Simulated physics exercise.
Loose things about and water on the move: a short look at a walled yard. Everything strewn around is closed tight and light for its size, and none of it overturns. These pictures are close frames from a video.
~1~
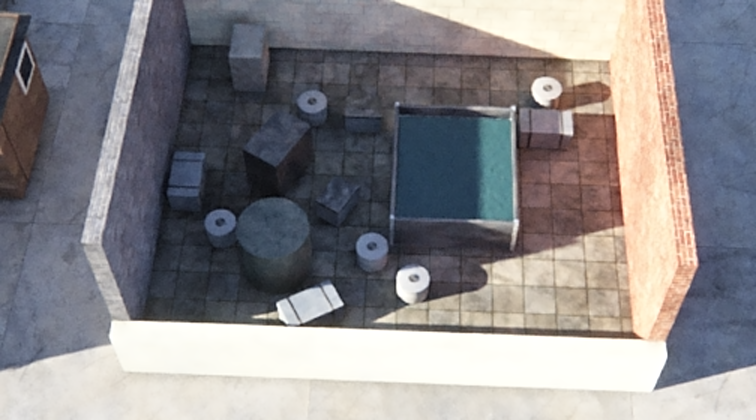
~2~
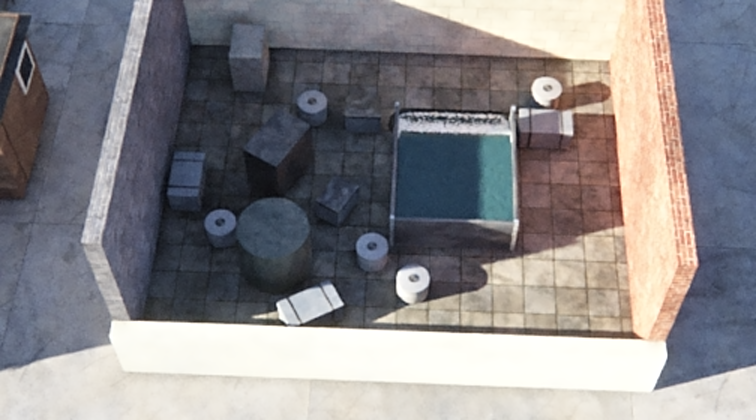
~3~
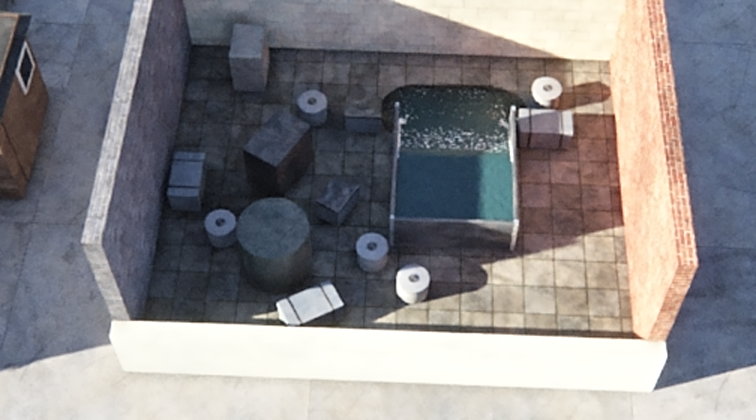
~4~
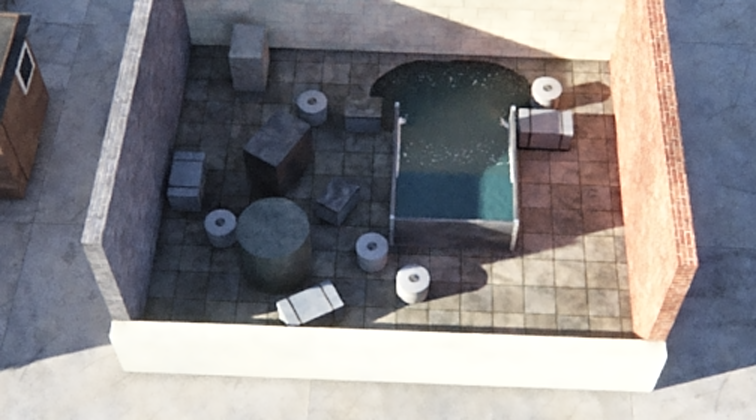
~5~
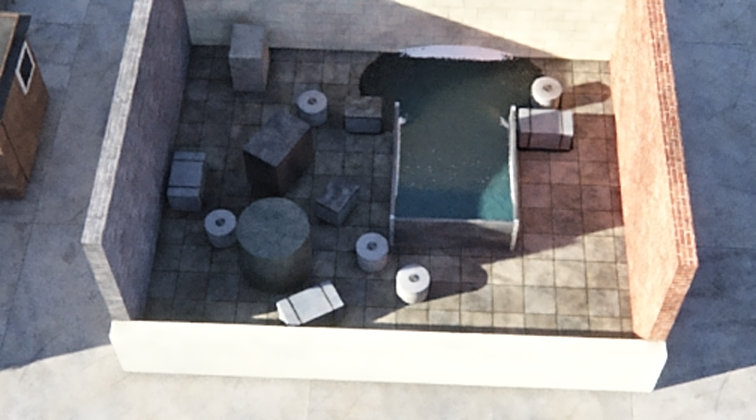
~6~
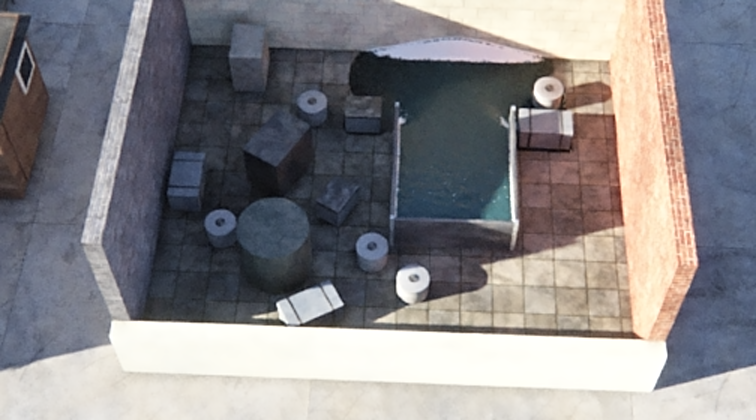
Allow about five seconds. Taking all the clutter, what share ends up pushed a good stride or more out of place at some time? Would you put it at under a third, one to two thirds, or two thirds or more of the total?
Portion: One third through two thirds.
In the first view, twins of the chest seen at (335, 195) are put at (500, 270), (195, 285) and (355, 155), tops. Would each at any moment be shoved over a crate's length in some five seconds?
In turn: Less than that, not that far, no.
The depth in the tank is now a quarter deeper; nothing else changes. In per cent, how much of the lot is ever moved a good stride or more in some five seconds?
60 per cent.
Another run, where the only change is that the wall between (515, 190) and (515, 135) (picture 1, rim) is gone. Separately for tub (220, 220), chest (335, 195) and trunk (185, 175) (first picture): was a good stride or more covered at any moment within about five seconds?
Lab note - in sequence: Never that far; never that far; never that far.
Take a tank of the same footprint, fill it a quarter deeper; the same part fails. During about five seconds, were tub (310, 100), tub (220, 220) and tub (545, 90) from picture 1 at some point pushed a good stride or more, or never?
Order as given: Displaced that much; displaced that much; displaced that much.
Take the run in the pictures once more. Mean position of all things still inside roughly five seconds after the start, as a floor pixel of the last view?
Centre estimate: Around (359, 244).
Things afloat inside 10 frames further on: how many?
Count: 0.
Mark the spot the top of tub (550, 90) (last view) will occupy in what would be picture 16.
Around (593, 106).
A moment on, 0 of 10 are well off their spots; 0 afloat.
Next, 1 of 10 are well off their spots; 0 afloat.
Later, 2 of 10 are well off their spots; 1 afloat.
In the end, 4 of 10 are well off their spots, and 4 have been at some point; 4 afloat.
